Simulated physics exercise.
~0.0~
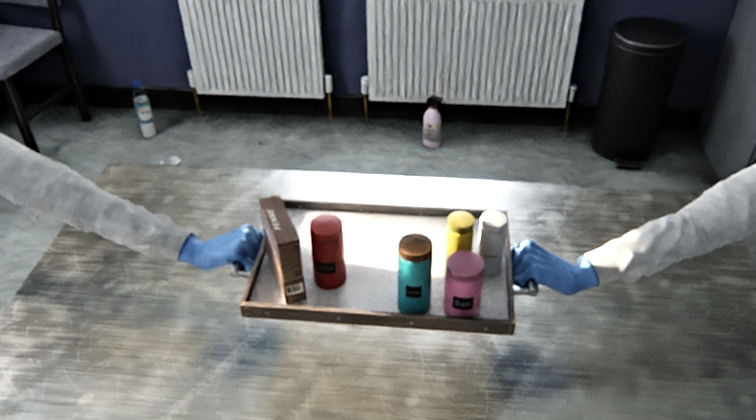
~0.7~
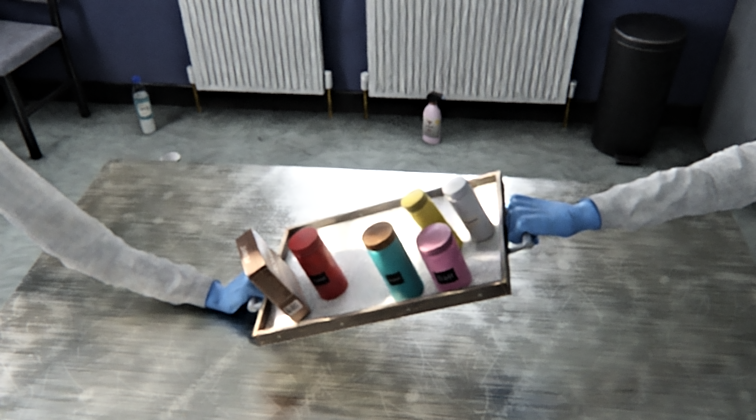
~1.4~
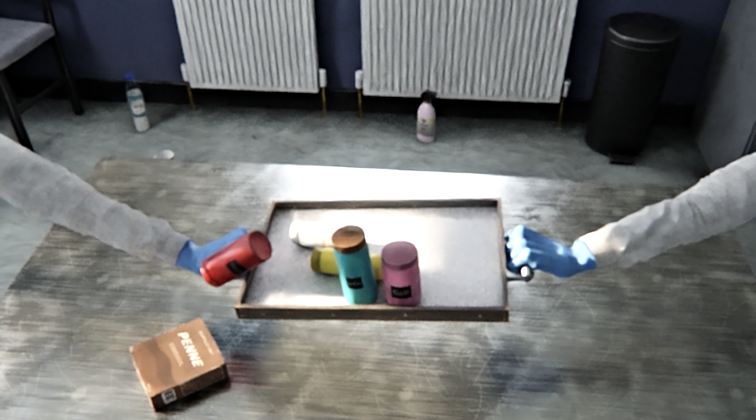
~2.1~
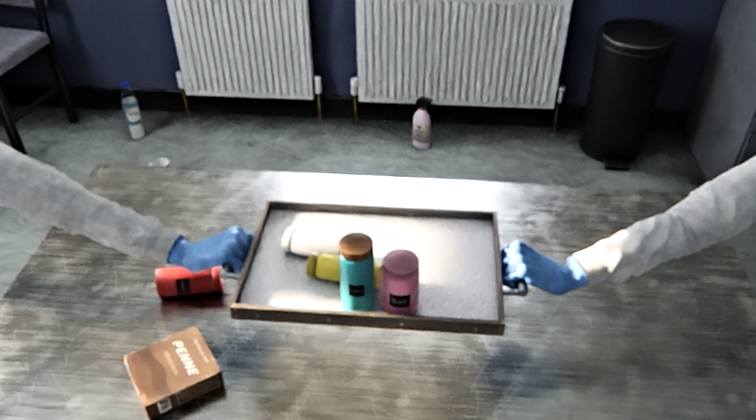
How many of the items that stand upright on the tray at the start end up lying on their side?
Four of them end up lying on their side, namely the brown packet, the red jar, the yellow shaker and the white shaker.
